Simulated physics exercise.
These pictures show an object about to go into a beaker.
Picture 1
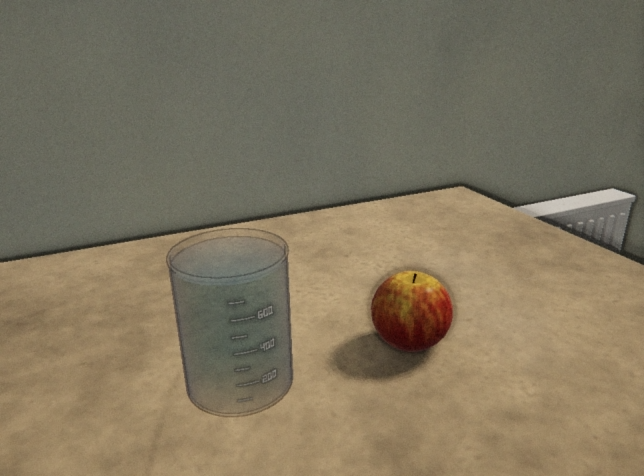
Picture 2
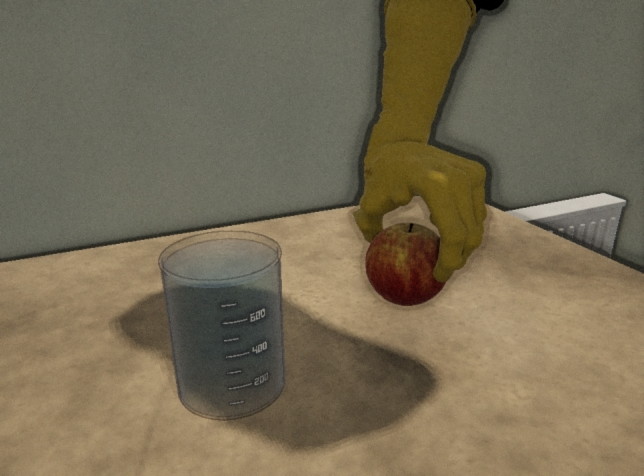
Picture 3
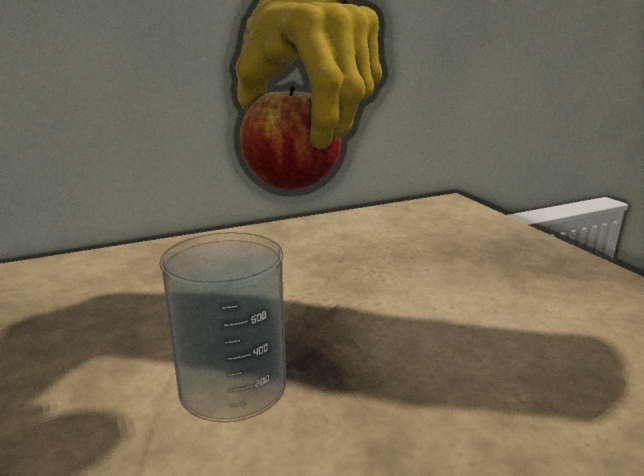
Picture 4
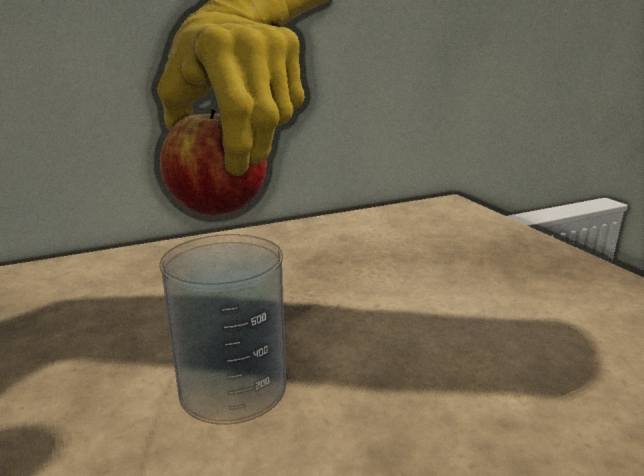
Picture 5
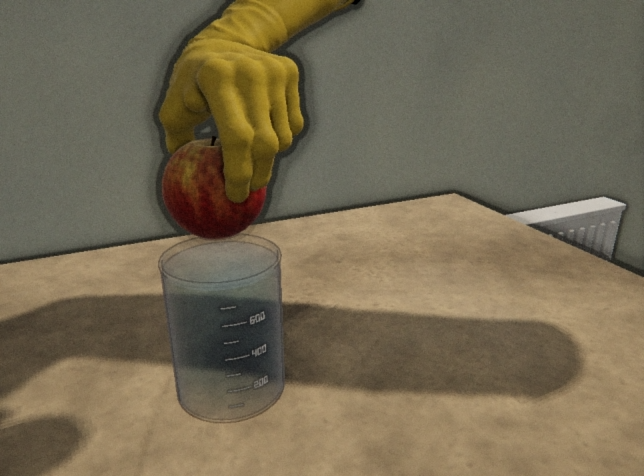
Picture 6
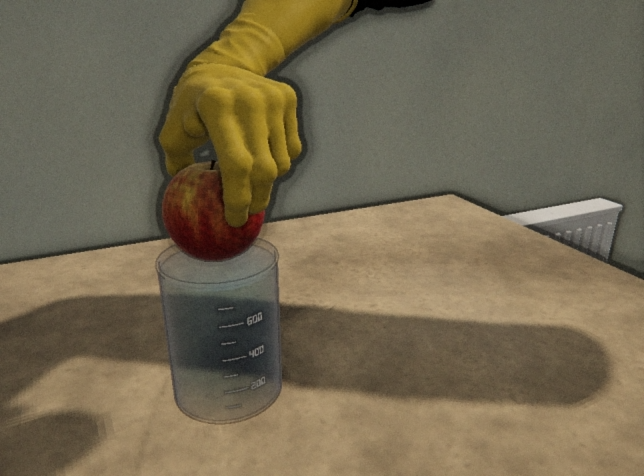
At first, a red and yellow apple rests on a tabletop to the right of a clear, nearly full beaker. A yellow hand reaches in, grasps the apple and lifts it up and left. The hand brings it above the beaker, then lowers it to the rim, still gripping it.
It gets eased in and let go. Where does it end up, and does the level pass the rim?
Let go in the water, it does not go down, and the beaker spills liquid.
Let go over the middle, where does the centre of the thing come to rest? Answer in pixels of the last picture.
Its centre ends up around (220, 276) in the last picture.
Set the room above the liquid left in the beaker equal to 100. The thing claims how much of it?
About 380 %.
Shortly, the apple enters the water; the beaker is full to the brim; the top is wet.
Then, the apple comes up again; the beaker is full to the brim; the top is wet.
At the finish, the apple bobs at the top; the beaker is full to the brim; the top is wet.
